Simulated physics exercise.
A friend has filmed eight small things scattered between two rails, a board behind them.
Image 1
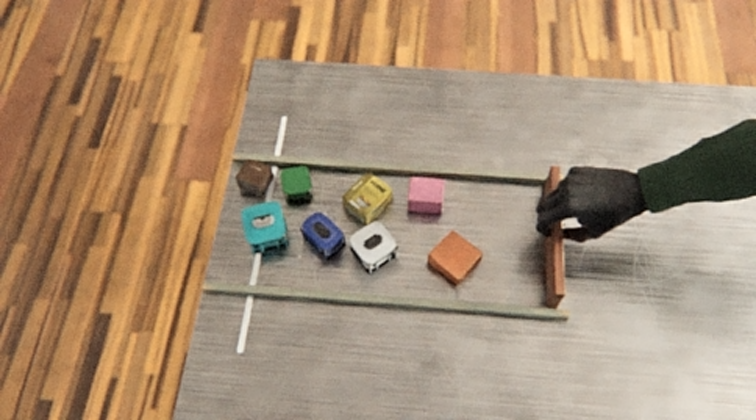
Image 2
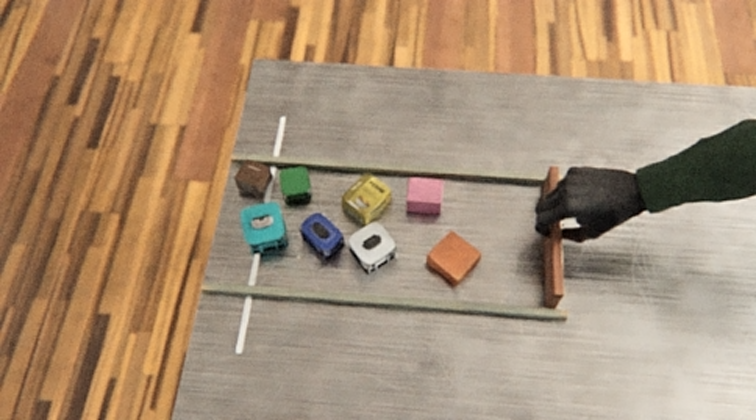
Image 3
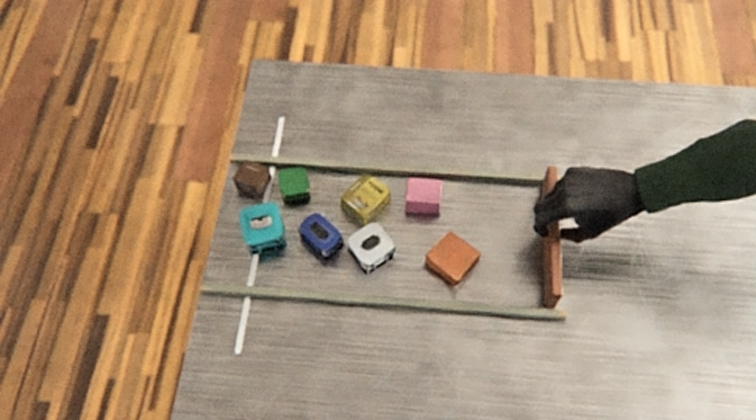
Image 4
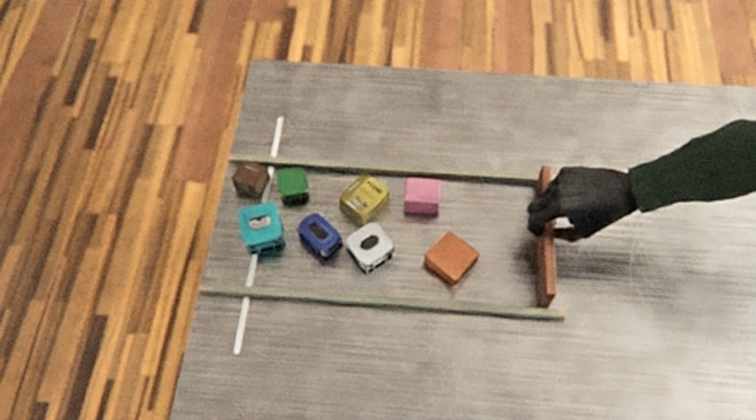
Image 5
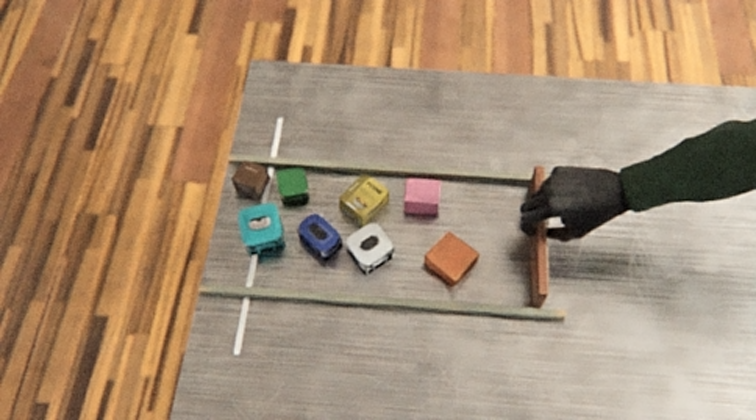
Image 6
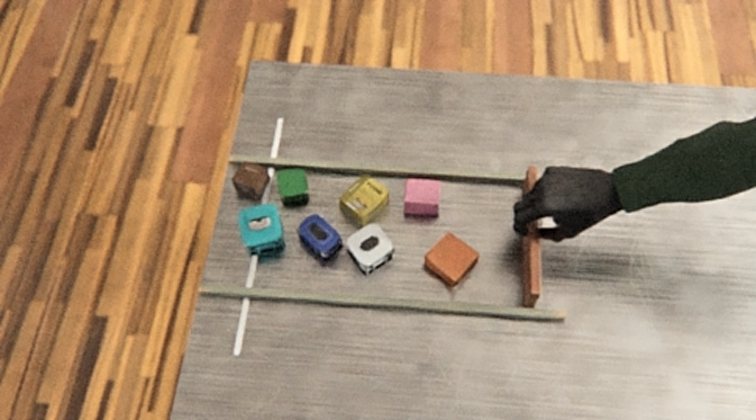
On a grey tabletop, a black-gloved hand sliding a reddish-brown board slightly left between two rails, eight small scattered objects staying still.
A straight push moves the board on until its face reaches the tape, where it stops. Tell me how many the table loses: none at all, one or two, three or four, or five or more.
Missing: Five at minimum.
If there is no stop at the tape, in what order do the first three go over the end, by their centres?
Earliest first - brown box, turquoise case, green case.
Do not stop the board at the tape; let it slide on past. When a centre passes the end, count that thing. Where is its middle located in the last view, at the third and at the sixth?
The first one at (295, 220), the next at (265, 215).
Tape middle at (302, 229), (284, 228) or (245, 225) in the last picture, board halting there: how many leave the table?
Per try in turn: 2, 4, 6.
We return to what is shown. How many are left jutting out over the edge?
0.
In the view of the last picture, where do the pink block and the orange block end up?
Pink block at about (249, 185), orange block at about (233, 259).
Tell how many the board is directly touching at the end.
2.
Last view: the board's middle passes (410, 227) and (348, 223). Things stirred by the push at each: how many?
Up to then 5, and up to the other point 8.
A little later, none off yet; brown box at rest near (251, 180); turquoise case at rest near (262, 229); green case at rest near (293, 187).
Next, none off yet; brown box tilted well over near (202, 185); turquoise case shifted about its own width near (201, 227); green case shifted well along near (232, 175).
When it is over, the number that fall off is five or more; down, white case, yellow box, blue case, green case, turquoise case and brown box.
